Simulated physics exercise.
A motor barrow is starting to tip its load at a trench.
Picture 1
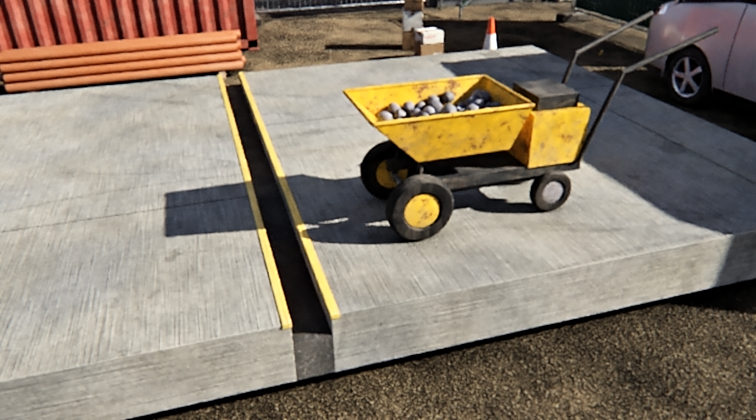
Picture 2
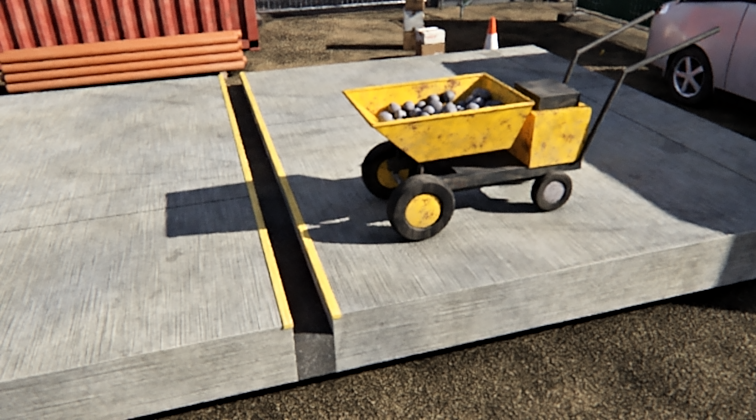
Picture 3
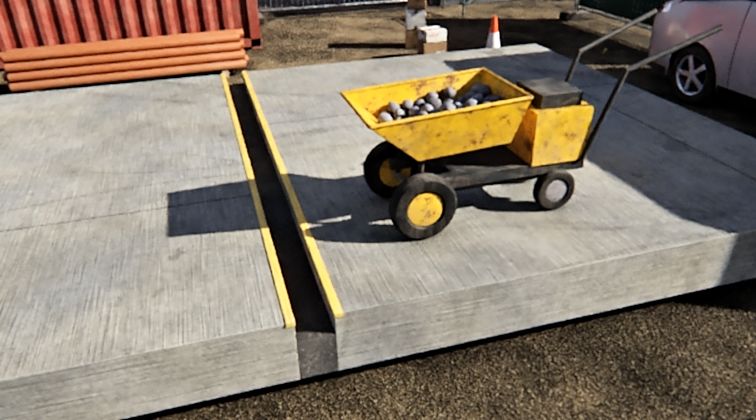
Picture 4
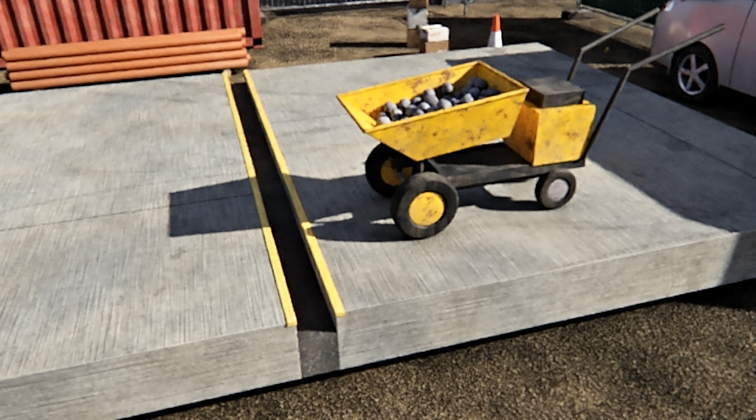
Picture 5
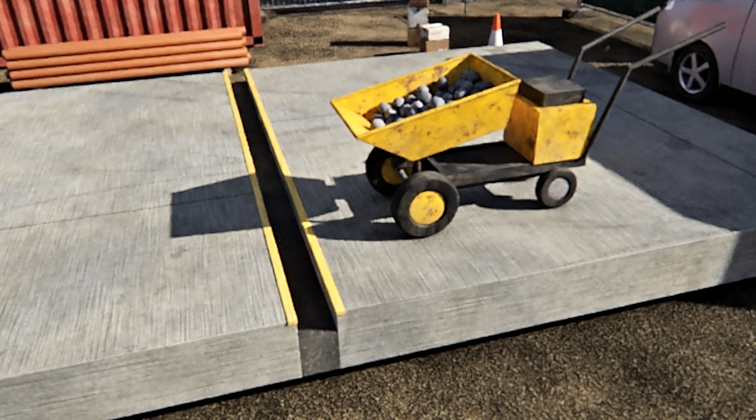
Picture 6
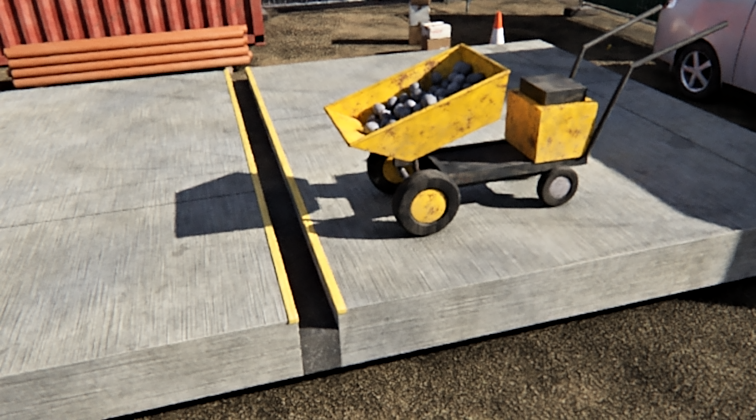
On a sunlit concrete slab in an outdoor yard, seen from slightly above and to the side, a narrow dark trench with yellow edges runs across the surface. A yellow motor barrow with black wheels and a skip of grey, rounded cobbles stands right of it, with orange pipes behind at left and a pale vehicle at right. The skip slowly tilts leftward, its rear rising and front lip lowering, while the view shifts very slightly.
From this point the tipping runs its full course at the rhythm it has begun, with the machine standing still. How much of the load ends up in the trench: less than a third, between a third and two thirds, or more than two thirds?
Amount in the trench: Middle, from a third up to two thirds.
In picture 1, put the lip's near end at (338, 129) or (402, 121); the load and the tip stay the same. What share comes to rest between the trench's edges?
You'd get around 20 in a hundred, then 50 in a hundred.
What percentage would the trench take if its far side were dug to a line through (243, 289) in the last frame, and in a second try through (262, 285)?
Lab note: Try one about 100 %, try two about 90 %.
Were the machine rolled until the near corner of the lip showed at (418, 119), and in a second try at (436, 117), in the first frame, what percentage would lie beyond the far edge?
Some 0 % then some 0 %.
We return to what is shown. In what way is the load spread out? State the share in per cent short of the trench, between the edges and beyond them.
Short 5 %, between 55 %, beyond 20 %.
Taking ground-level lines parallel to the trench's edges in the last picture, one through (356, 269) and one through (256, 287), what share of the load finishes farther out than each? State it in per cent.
First roughly 80 percent, then 10 percent.
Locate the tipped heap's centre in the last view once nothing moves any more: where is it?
The centre comes to rest near (288, 230).
Shortly afterwards, skip tipped steeply; the whole lot in the skip.
Next, skip tipped steeply; near two thirds in the skip; only a few short of the trench; near a quarter in or heaped over the trench; only a few falling.
Some moments later, skip tipped right over; near a quarter in the skip; a little short of the trench; near half in or heaped over the trench; near a quarter beyond it.
In the end, skip tipped right over; a little in the skip; a little short of the trench; near half in or heaped over the trench; near a quarter beyond it.
